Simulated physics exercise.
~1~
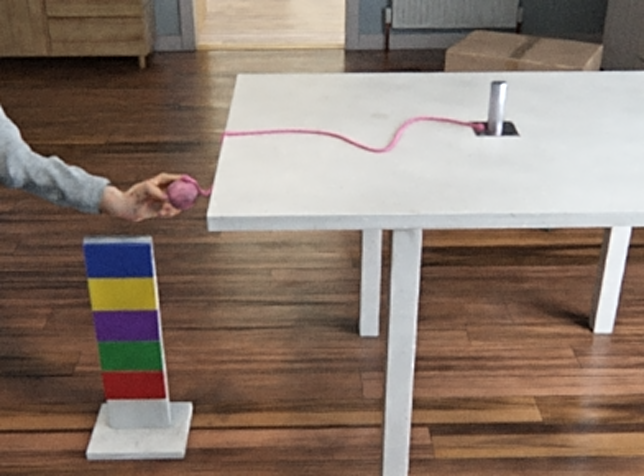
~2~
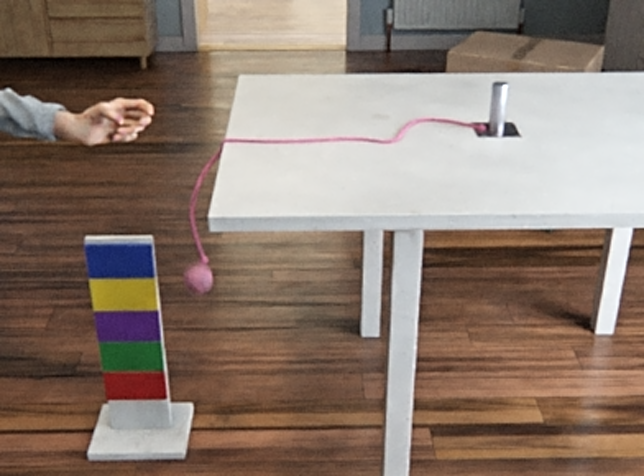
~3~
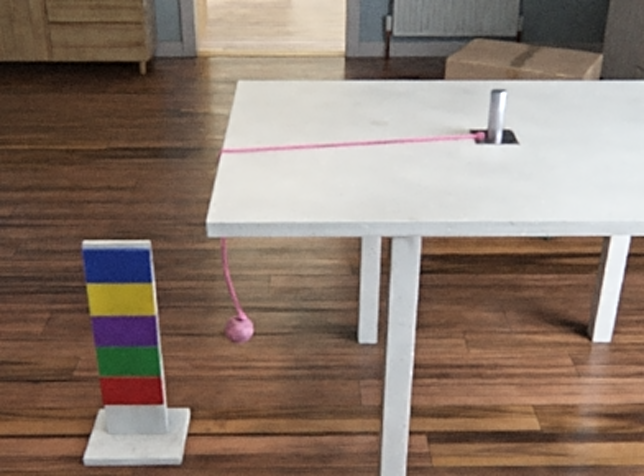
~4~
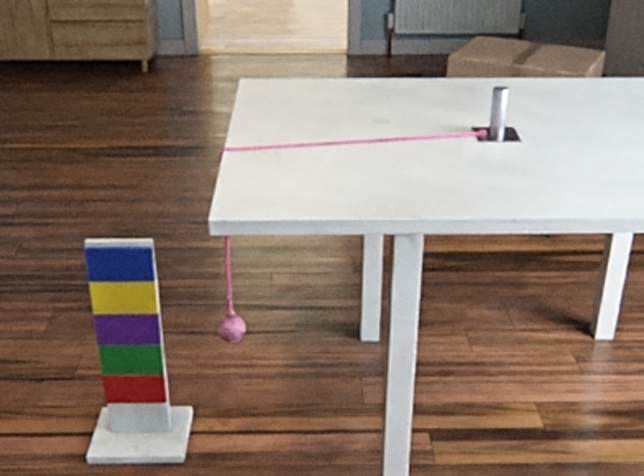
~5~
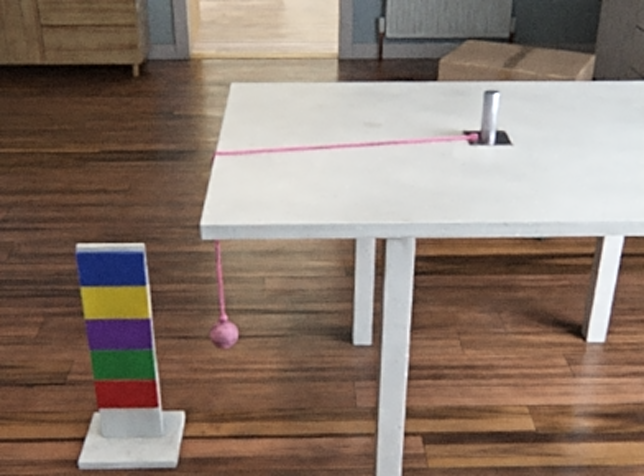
A pink ball on a cord tied to a post on a white table was released by a hand beside the table's edge, dropped as the slack pulled straight, swung slightly, and ended up hanging almost still, level with the purple band.
